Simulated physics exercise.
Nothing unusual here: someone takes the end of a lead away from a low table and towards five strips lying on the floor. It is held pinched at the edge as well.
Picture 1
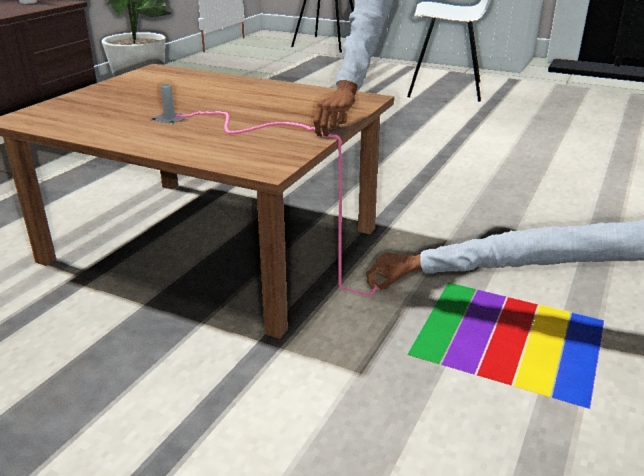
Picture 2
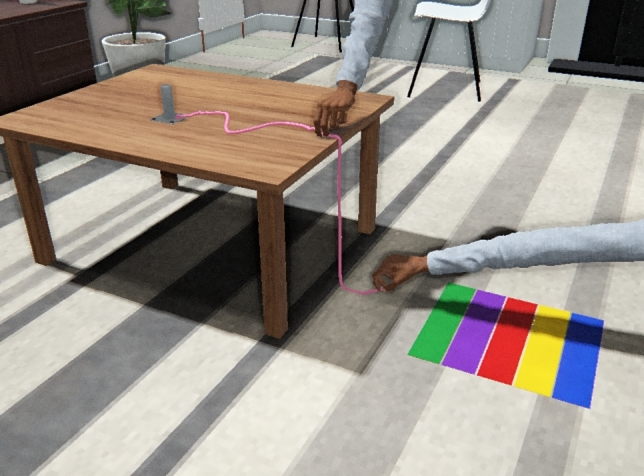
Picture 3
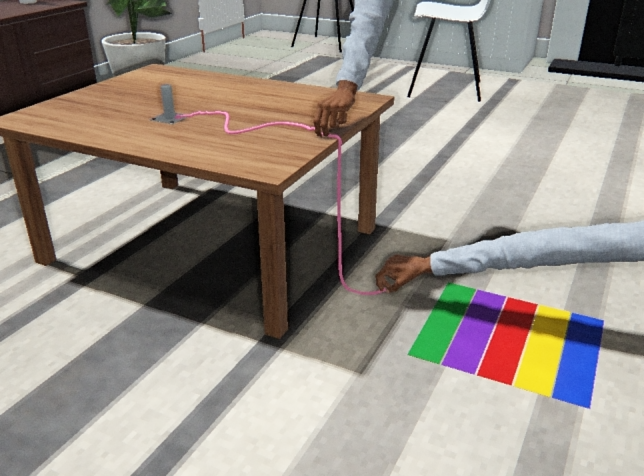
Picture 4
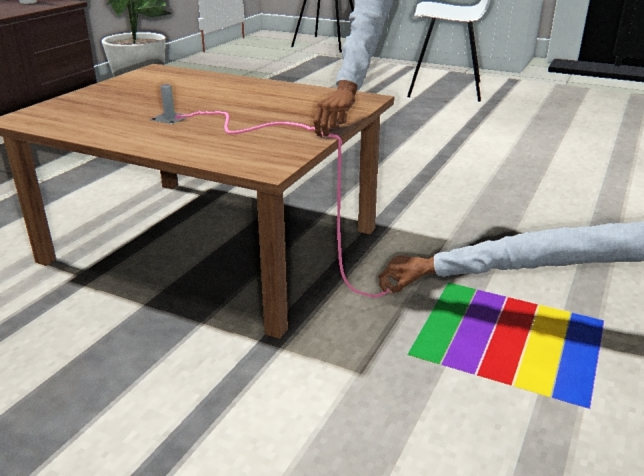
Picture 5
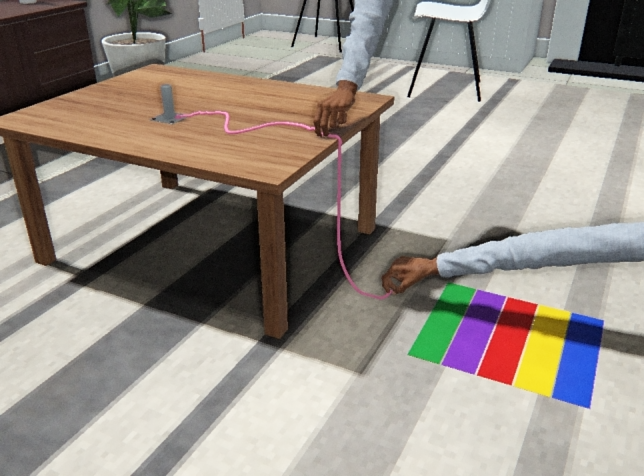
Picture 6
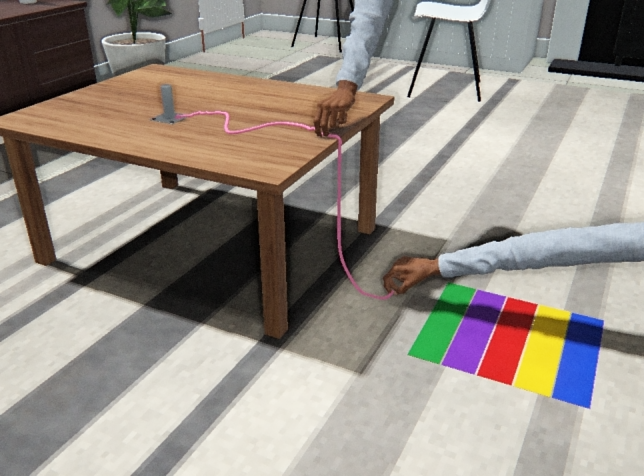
The video shows one hand pinching a pink cord at the edge of a low wooden table while another hand near the floor draws its end slightly to the right, towards five coloured strips, the hanging part curving gently.
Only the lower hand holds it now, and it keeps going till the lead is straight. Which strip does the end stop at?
The blue one.
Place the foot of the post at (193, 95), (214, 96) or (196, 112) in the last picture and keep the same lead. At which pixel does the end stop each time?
Try by try: (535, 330), (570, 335) and (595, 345).
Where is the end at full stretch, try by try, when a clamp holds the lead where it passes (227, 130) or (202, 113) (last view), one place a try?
The two answers, in sequence: (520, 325) and (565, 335).
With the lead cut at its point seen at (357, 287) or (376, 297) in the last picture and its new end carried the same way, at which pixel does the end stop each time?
In order, about (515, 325) and about (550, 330).
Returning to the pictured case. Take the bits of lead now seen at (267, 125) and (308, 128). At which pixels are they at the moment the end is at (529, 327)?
Point one: (322, 138); point two: (349, 172).
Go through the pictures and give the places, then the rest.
End (376, 287); green (431, 345); purple (465, 354); red (500, 364); yellow (536, 375); blue (575, 386), in the first picture.
End (382, 289); lead through (203, 114) (226, 128) (287, 124) (339, 141) (339, 210) (340, 271), in the second picture.
End (385, 289), in the third picture.
End (388, 290); lead through (203, 114) (226, 128) (287, 124) (339, 141) (339, 210) (342, 271), in the fourth picture.
End (391, 291), in the fifth picture.
End (393, 291); lead through (203, 114) (226, 128) (287, 124) (339, 141) (339, 210) (347, 271), in the sixth picture.
A little later, end near (529, 327); over red.
Next, end near (562, 335); over yellow.
When it is tight, end near (582, 340); over blue. It gets as far as the blue strip.
